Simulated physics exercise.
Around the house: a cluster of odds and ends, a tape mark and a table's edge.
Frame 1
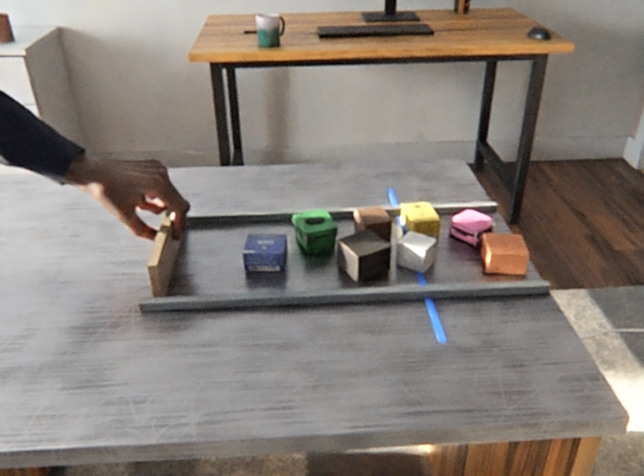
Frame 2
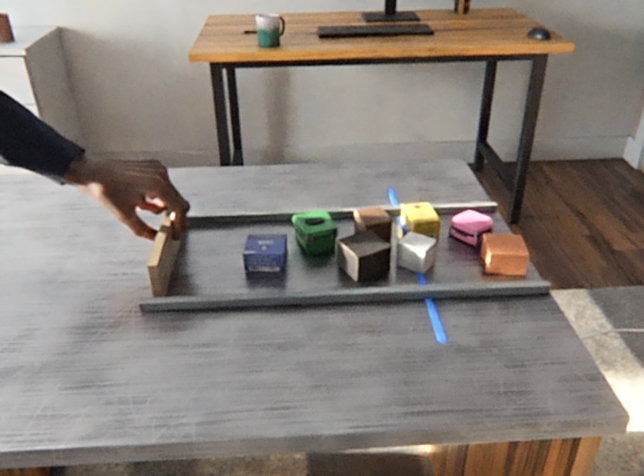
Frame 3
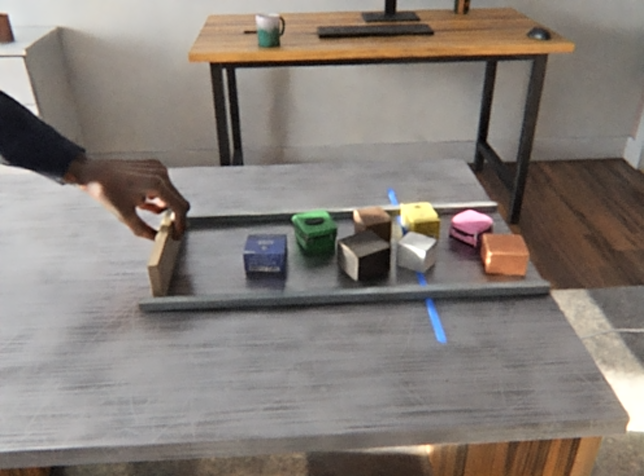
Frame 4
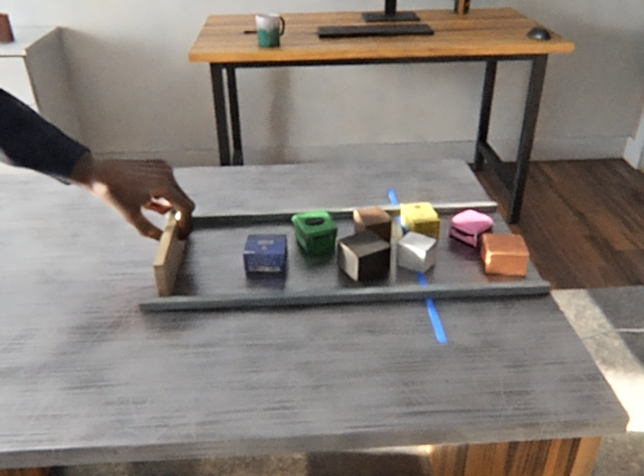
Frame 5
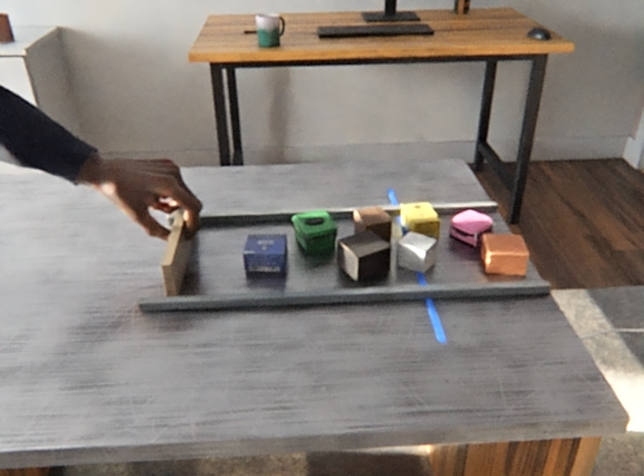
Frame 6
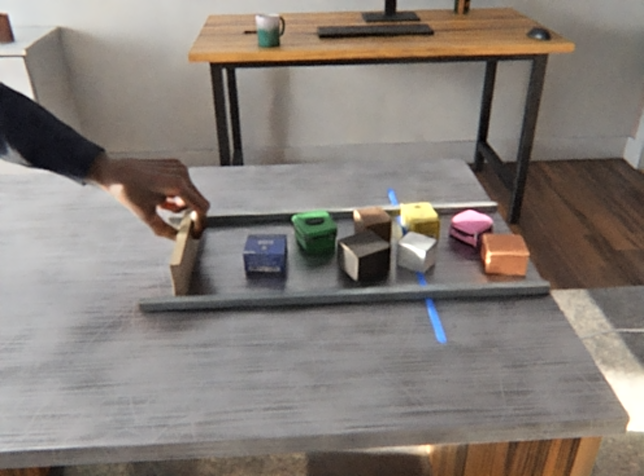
A hand slides a wooden board slightly right between two rails, while the colourful objects stay still.
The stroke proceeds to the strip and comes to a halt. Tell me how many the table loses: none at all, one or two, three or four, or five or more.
Once the board stops, one or two are missing from the table.
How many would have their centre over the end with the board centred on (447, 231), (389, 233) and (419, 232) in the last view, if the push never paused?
By position: 4 / 0 / 2.
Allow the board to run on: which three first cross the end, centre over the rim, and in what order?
Earliest first - orange block, pink case, white block.
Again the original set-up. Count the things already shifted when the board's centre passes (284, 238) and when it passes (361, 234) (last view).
First 2, then 7.
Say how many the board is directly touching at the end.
That would be 2 of them.
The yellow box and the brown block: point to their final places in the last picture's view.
You'll find the first one at (482, 215) and the second at (455, 216).
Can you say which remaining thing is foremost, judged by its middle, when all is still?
That would be the white block.
Early on, none off yet; orange block at rest near (504, 254); pink case at rest near (471, 229); yellow box at rest near (420, 222).
Finally, the number that fall off is one or two; lost, pink case and orange block.
